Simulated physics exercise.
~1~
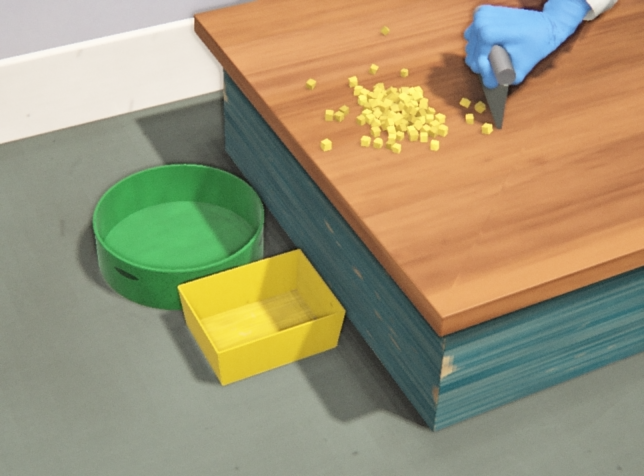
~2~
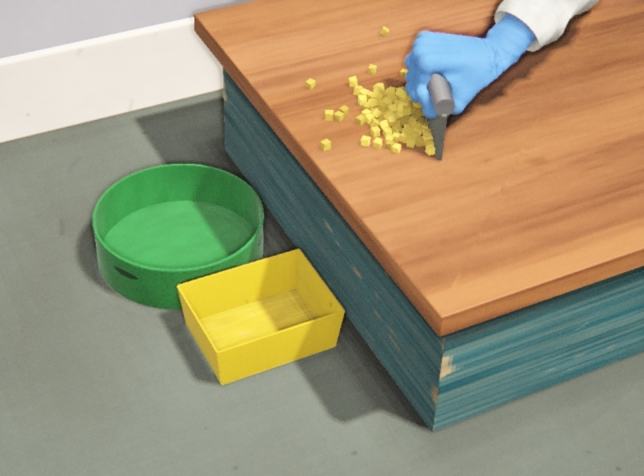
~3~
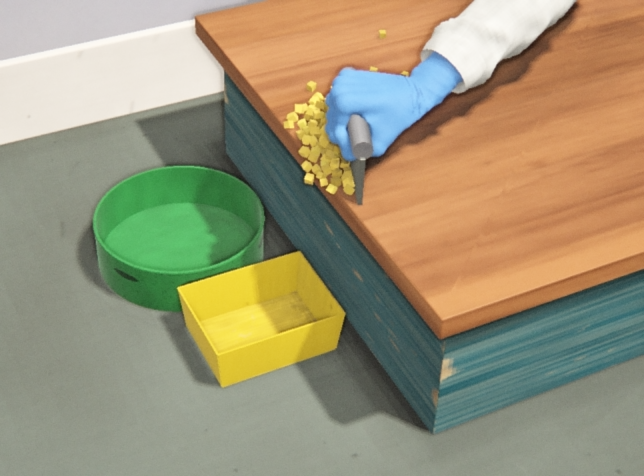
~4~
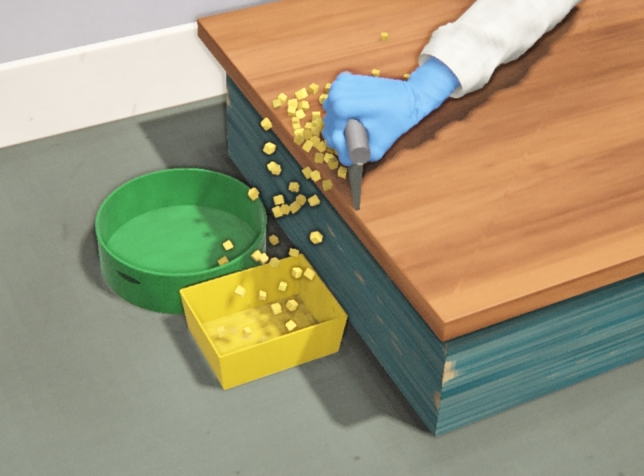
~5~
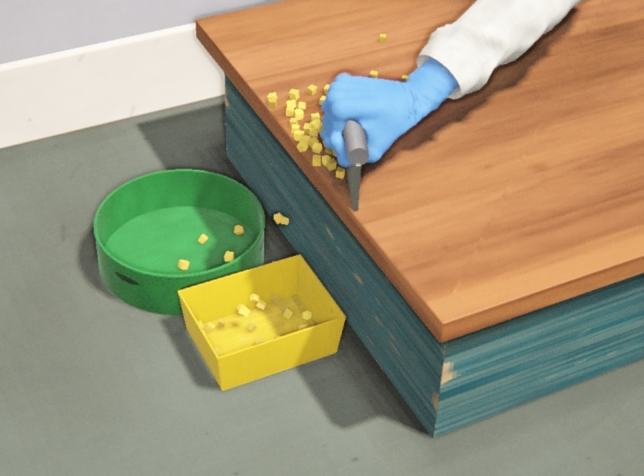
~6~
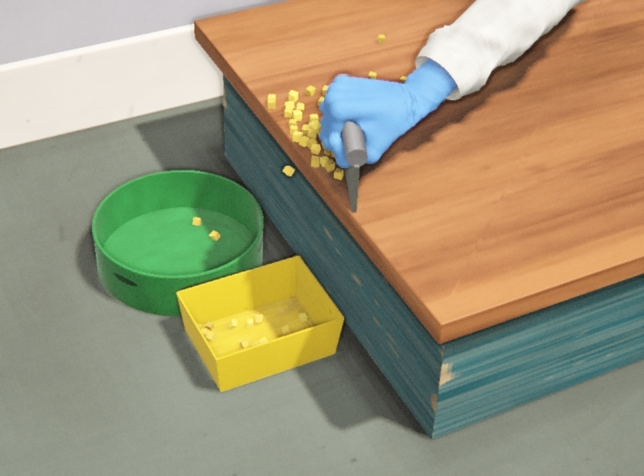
A blue-gloved hand in a white sleeve grips a grey scraper on a wooden tabletop with teal sides, seen from above at a slant by a slightly swaying camera. Small yellow cubes lie spilt near the table's left edge, while a round green pot and a rectangular yellow tin sit on the grey floor below. The hand sweeps the scraper left and down, bunching the cubes at the edge, then stops. Some cubes tumble over, many dropping into the tin and a few into the pot. Most stay heaped on the tabletop beside the still hand.
